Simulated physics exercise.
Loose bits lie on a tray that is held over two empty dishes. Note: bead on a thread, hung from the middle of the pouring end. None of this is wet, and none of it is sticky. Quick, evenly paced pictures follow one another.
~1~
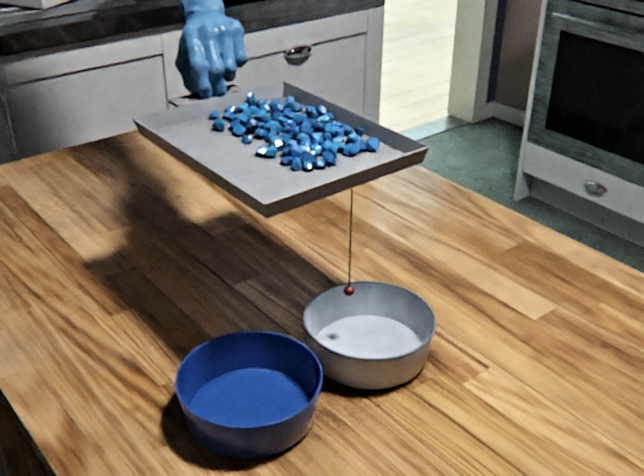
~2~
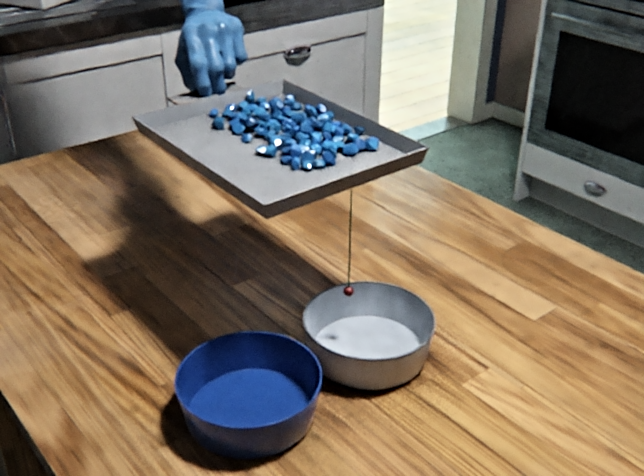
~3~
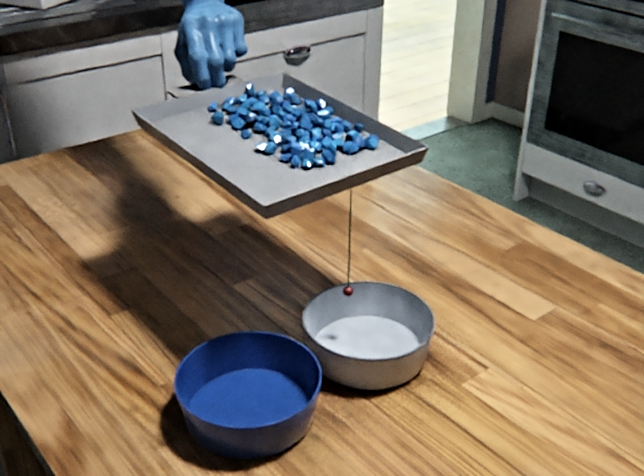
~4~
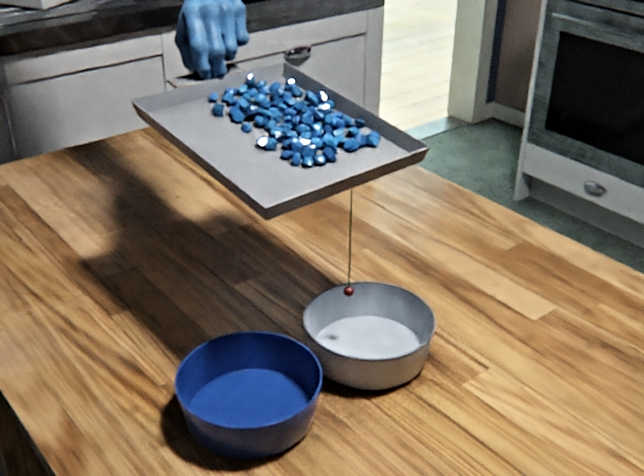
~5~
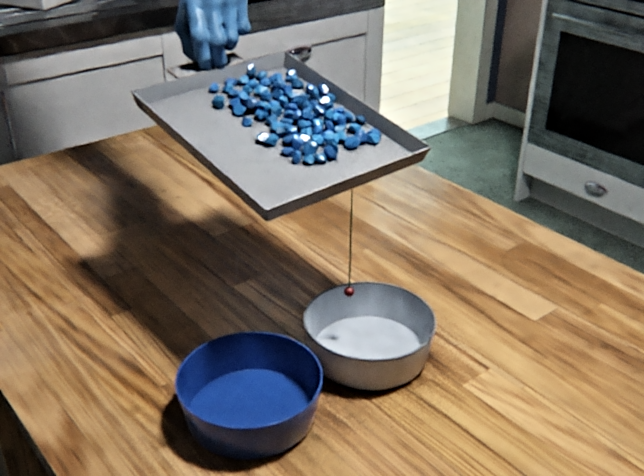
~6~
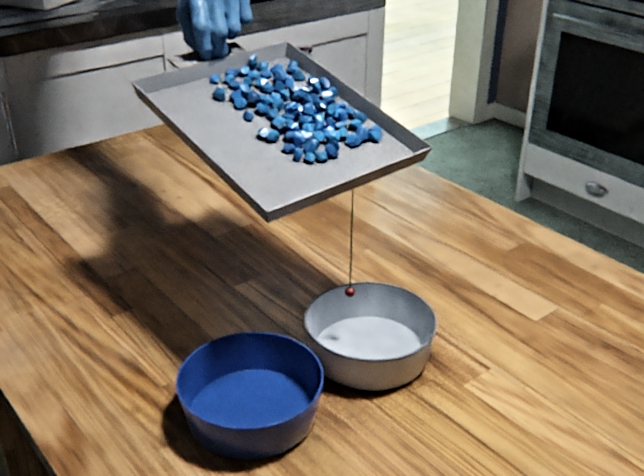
The video shows a blue-gloved hand holding a gray tray of blue stones above an empty blue dish and an empty gray dish on a wooden table, gradually tilting it slightly toward its left front corner while a red bead hangs beneath.
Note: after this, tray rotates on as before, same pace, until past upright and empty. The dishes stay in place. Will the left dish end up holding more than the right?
The larger share will most likely go to the dish on the right.
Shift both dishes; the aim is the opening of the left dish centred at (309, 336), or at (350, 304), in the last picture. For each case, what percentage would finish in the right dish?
Trial 1: 10 percent; trial 2: 0 percent.
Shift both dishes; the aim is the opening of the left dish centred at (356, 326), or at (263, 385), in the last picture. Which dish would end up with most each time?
At the first spot the left-side one comes out ahead, at the second spot the right-side one.
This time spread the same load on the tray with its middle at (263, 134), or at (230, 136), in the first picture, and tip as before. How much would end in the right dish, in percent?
You'd get 60 % the first time and 50 % the second.
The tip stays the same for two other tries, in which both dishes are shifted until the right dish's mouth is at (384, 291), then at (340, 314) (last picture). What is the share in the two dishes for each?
Around 60 percent the first time, around 60 percent the second.
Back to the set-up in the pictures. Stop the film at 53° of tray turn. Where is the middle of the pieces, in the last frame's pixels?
The middle of the pieces sits at roughly (343, 170).
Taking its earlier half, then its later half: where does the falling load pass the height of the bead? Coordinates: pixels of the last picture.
About (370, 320) to begin with, then about (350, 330).
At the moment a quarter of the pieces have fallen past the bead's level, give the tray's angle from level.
Close to 90° of tilt at that moment.
Soon after the last picture, tray tipped steeply; nearly all on the tray; a small part in the air.
A little later, tray tipped right over; about two thirds on the tray; a stray few in the left dish; a small part in the right dish; a small part outside both; a small part in the air.
Later still, tray tipped past a quarter turn; a small part in the left dish; about two thirds in the right dish; a small part outside both.
At rest, tray tipped past a quarter turn; about a quarter in the left dish; about two thirds in the right dish; a small part outside both.
